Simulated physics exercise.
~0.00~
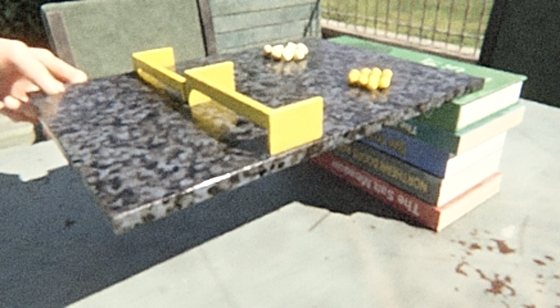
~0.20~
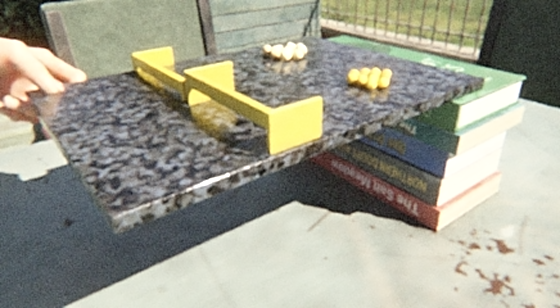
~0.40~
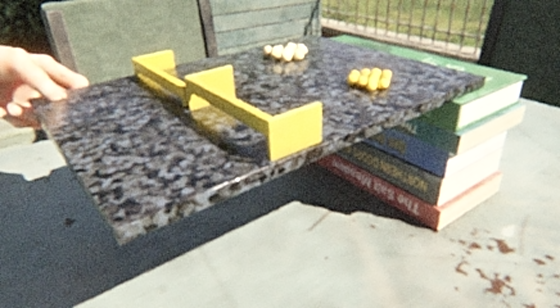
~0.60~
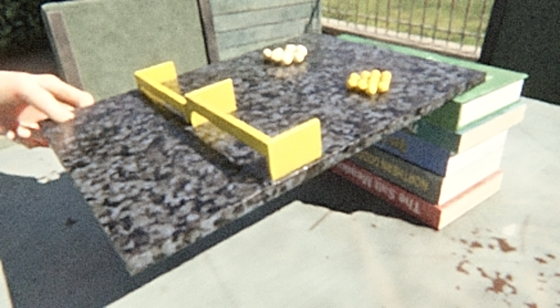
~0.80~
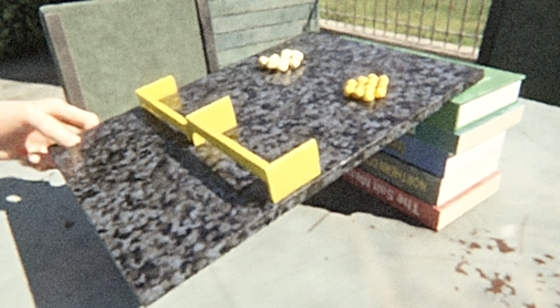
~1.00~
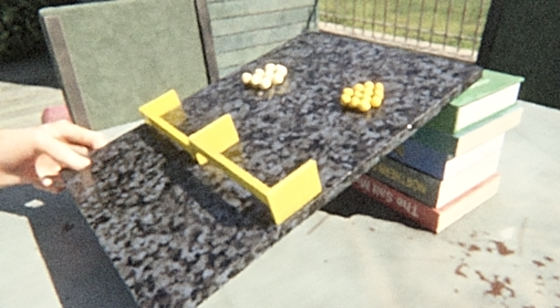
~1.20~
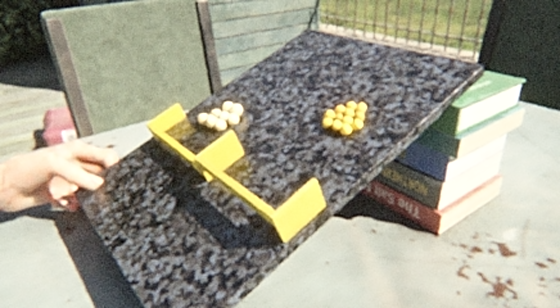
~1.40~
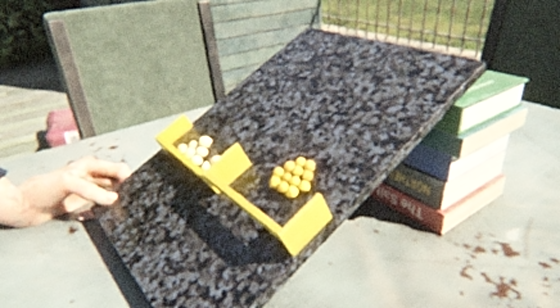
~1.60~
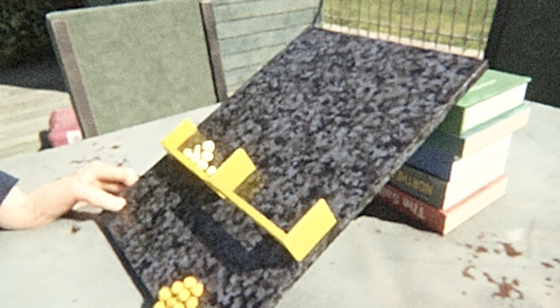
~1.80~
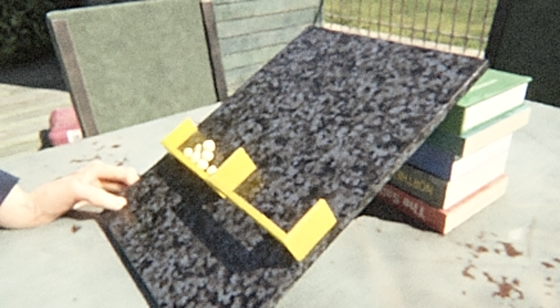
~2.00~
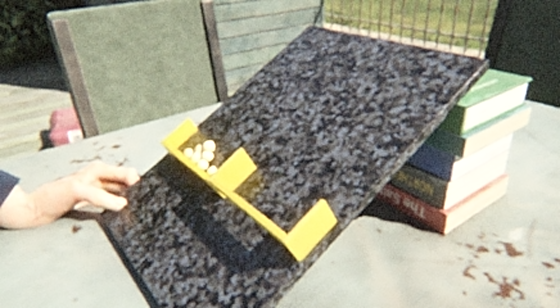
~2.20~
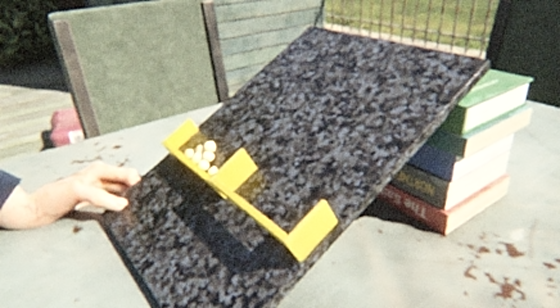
A hand lowers a speckled board; yellow balls roll off while white ones stay caught.
